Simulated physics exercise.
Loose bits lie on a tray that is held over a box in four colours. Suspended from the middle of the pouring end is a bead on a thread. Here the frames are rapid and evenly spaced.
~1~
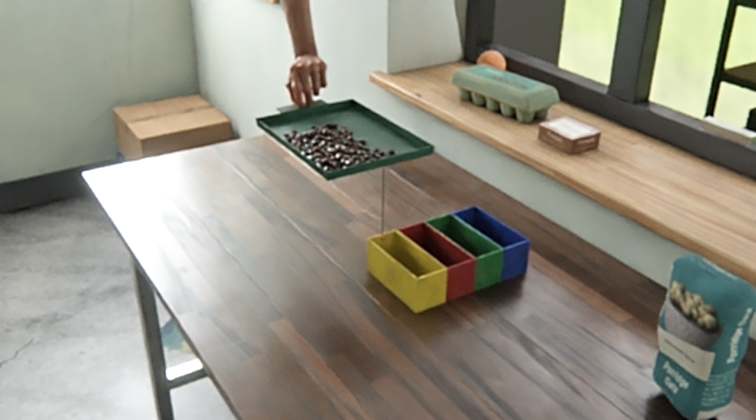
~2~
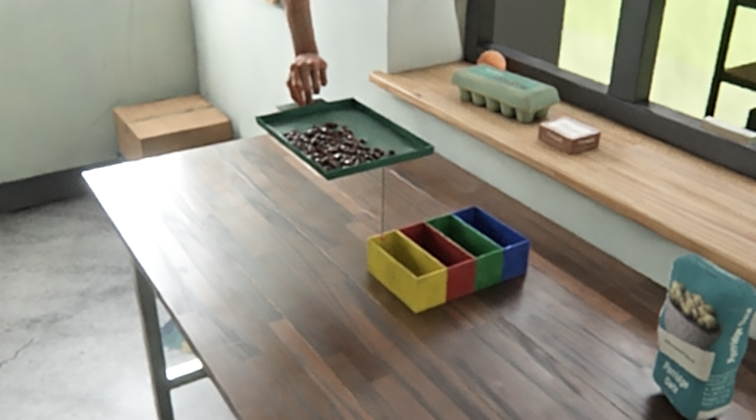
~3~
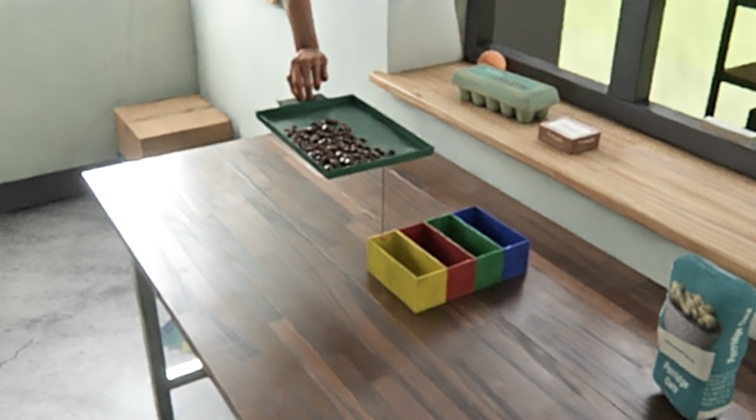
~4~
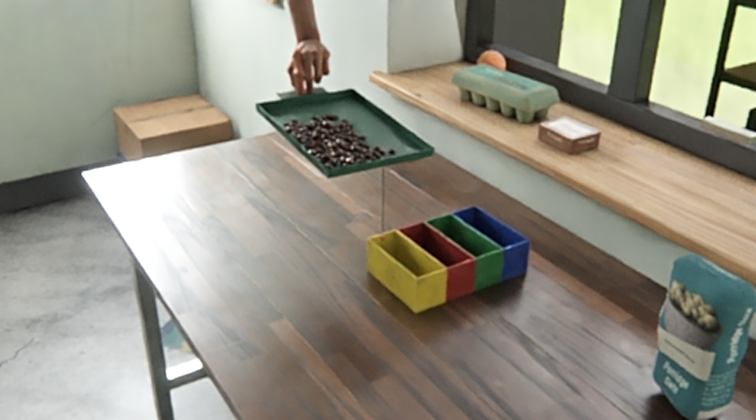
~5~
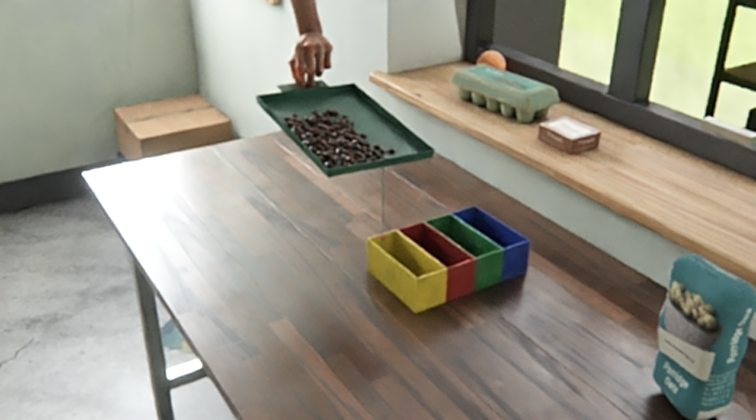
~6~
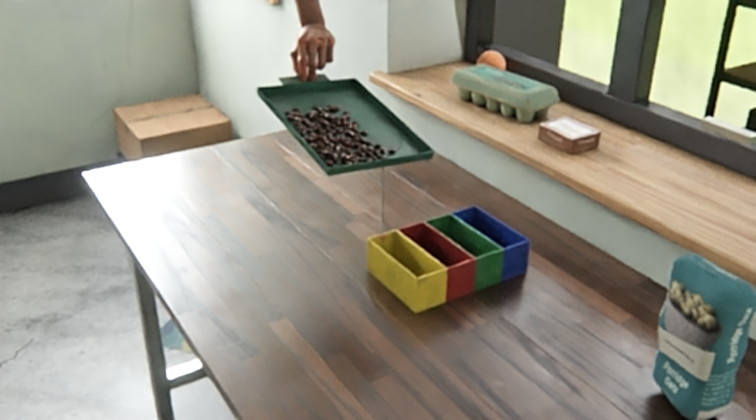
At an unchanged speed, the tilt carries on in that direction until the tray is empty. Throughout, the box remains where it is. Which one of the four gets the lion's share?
Lion's share: Red.
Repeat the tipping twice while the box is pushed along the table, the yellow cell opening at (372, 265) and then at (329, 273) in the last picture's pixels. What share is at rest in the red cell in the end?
You'd get 20 in a hundred the first time and 0 in a hundred the second.
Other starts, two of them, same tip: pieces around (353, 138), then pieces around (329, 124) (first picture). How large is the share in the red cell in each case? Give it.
It's 60 percent the first time and 70 percent the second.
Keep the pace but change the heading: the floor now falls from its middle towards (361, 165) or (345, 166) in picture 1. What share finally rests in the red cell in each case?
About 0 and 0 percent.
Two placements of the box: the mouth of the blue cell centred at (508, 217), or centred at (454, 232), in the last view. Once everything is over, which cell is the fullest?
The cell in yellow, then the green one.
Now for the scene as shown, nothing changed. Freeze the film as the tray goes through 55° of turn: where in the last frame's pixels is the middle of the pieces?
I'd mark the middle close to (386, 144).
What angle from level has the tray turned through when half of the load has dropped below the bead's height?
Reading: Some 95°.
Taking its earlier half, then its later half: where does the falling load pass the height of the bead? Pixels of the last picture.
First roughly (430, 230), then roughly (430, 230).
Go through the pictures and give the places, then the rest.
The first picture shows corners of the pouring end near (328, 172) and (433, 146), level; middle of the load near (340, 147), flat chocolate drops; bead on its thread near (383, 237); yellow cell near (431, 287); red cell near (461, 277); green cell near (489, 267); blue cell near (515, 258).
The second picture shows corners of the pouring end near (328, 171) and (433, 146), level; middle of the load near (340, 146).
The third picture shows corners of the pouring end near (328, 171) and (433, 147), tipped barely, lowest at the right corner; middle of the load near (340, 144).
The fourth picture shows corners of the pouring end near (328, 170) and (433, 148), tipped a little, lowest at the right corner; middle of the load near (340, 142).
The fifth picture shows corners of the pouring end near (329, 169) and (433, 149), tipped a little, lowest at the right corner; middle of the load near (341, 139).
The sixth picture shows corners of the pouring end near (330, 168) and (434, 151), tipped a little, lowest at the right corner; middle of the load near (341, 136); yellow cell near (431, 287); red cell near (461, 277); green cell near (489, 267); blue cell near (515, 258).
Shortly afterwards, tray tipped steeply; all but a few on the tray; only a few falling or outside the box.
Next, tray tipped right over; near a quarter on the tray; near a quarter in the red cell; a little in the yellow cell; a little in the green cell; near a quarter falling or outside the box.
Some moments later, tray tipped past a quarter turn; near half in the red cell; near a quarter in the yellow cell; near a quarter in the green cell; only a few in the blue cell; only a few falling or outside the box.
In the end, tray tipped past a quarter turn; near half in the red cell; near a quarter in the yellow cell; near a quarter in the green cell; only a few in the blue cell; only a few outside the box.
